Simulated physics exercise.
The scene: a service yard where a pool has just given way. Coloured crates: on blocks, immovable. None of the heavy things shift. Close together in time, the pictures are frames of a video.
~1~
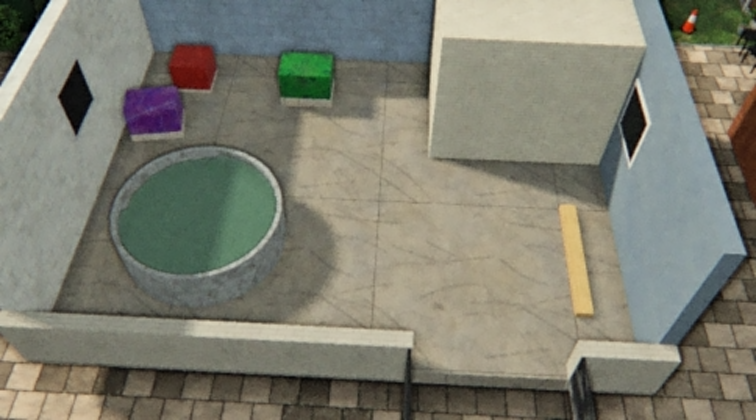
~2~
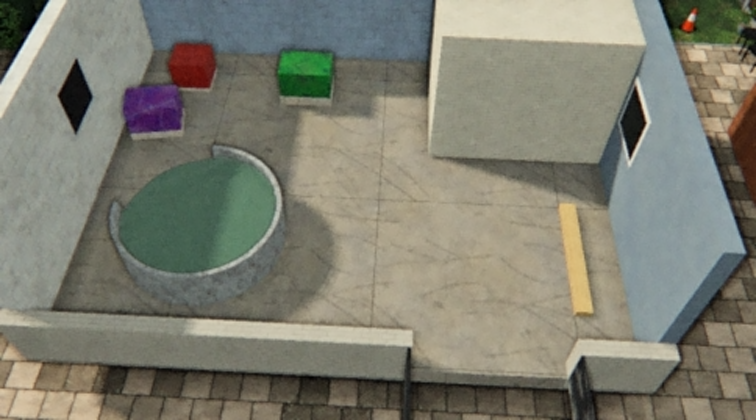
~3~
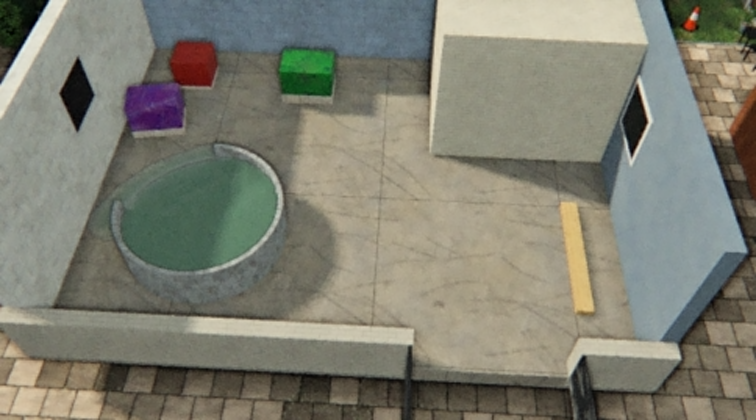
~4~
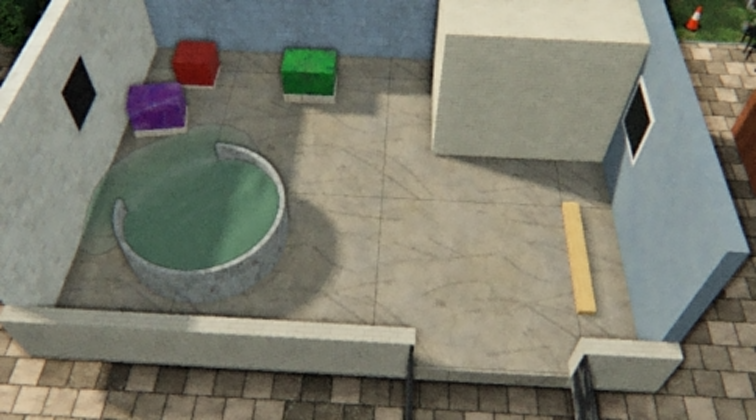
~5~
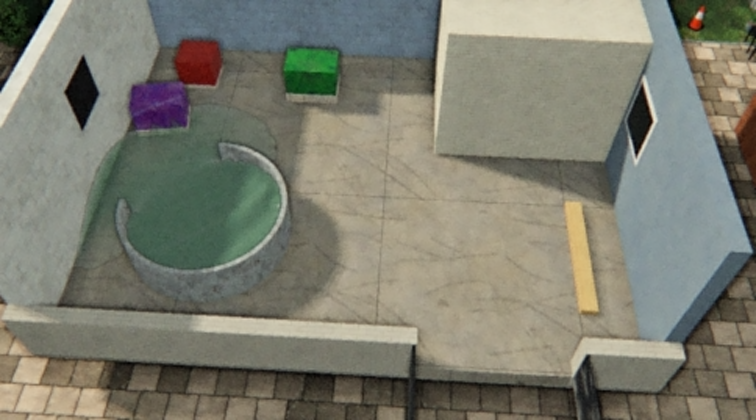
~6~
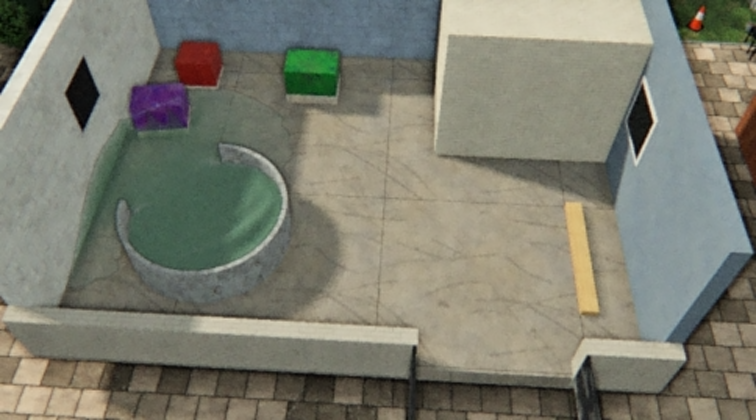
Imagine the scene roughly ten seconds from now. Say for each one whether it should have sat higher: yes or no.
Purple crate - yes; green crate - yes; red crate - yes.
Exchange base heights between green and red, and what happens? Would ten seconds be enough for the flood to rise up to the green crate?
As it turns out, the green crate gets reached.
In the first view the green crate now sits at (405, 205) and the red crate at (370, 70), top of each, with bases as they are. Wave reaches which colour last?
Going by the pictures, it's the green crate.
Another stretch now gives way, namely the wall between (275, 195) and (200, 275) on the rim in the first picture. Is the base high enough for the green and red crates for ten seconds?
Log: Green crate stays clear; red crate is doused.
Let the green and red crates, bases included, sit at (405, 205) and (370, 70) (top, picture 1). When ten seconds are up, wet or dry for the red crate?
The red one is reached.
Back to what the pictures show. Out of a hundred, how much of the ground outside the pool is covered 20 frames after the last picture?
Roughly 50 percent, I'd say.
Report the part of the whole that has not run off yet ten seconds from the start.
I make it around 96 per cent.
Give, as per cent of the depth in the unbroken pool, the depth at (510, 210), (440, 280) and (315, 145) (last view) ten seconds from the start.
Around 6, 8 and 12 percent, in that order.
A moment on, water covers 25 % of the floor; the purple crate water round its plinth, the green crate water round its plinth, the red crate water round its plinth.
Next, water covers 30 % of the floor; the purple crate water round its plinth, the green crate water round its plinth, the red crate water round its plinth.
Then, water covers 50 % of the floor; the purple crate water round its plinth, the green crate water round its plinth, the red crate water round its plinth.
Later, water covers 80 % of the floor; the purple crate water round its plinth, the green crate water round its plinth, the red crate water round its plinth.
In the end, water covers 95 % of the floor; the purple crate was topped, the green crate was topped, the red crate was topped.
